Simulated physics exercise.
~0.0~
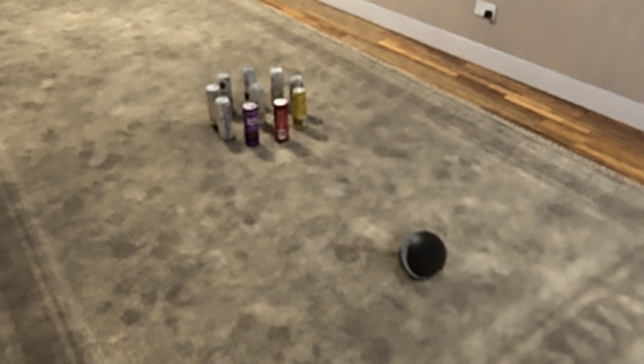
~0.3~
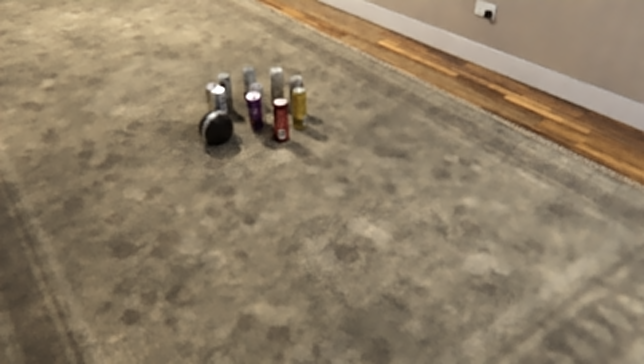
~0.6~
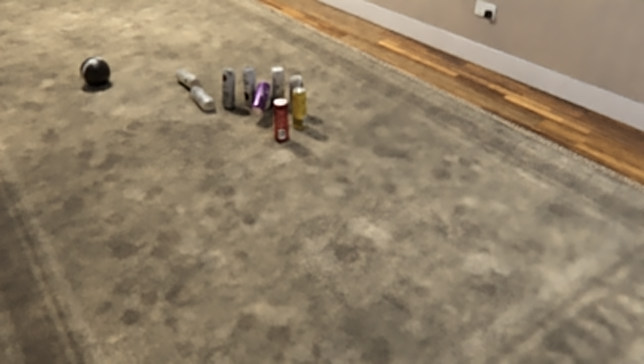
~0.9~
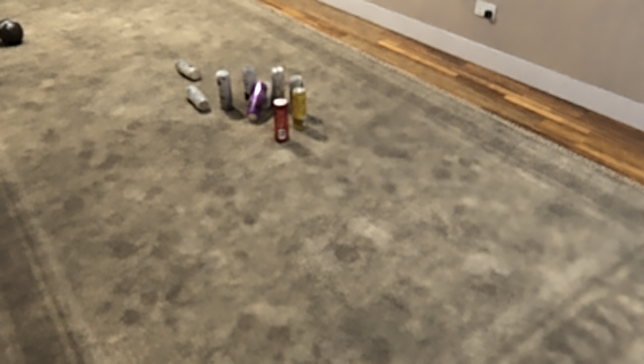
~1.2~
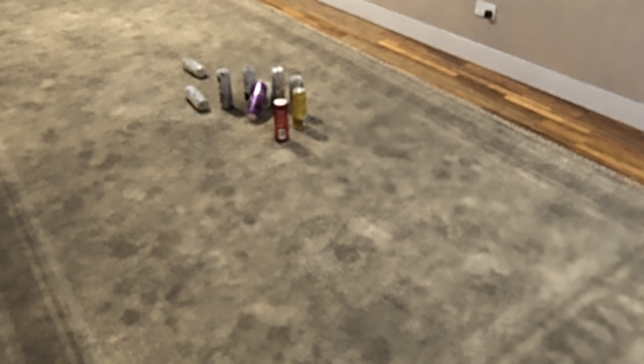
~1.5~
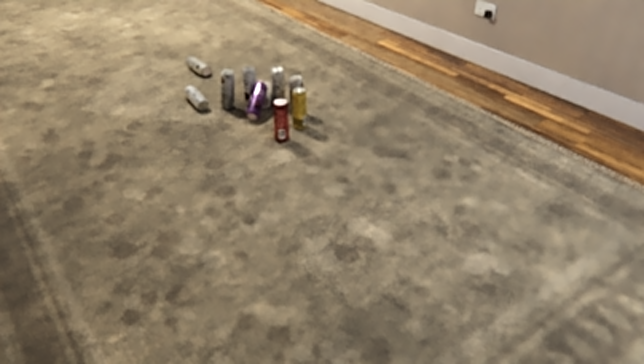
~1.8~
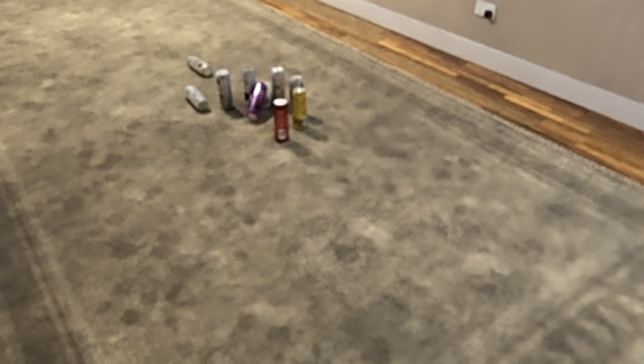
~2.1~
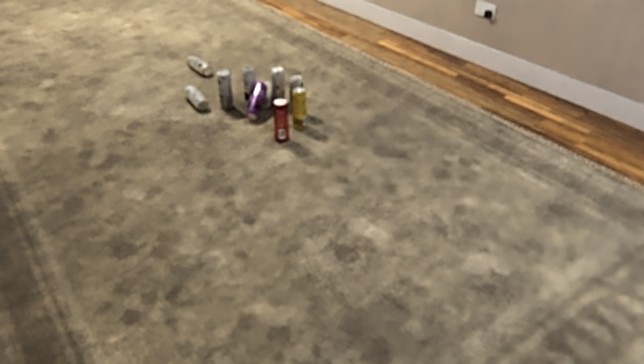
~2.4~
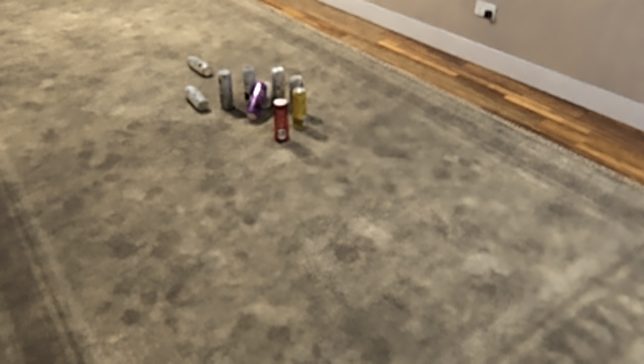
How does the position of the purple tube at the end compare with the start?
The purple tube stands upright at the start, but by the end it is tipped onto its side among the other tubes.
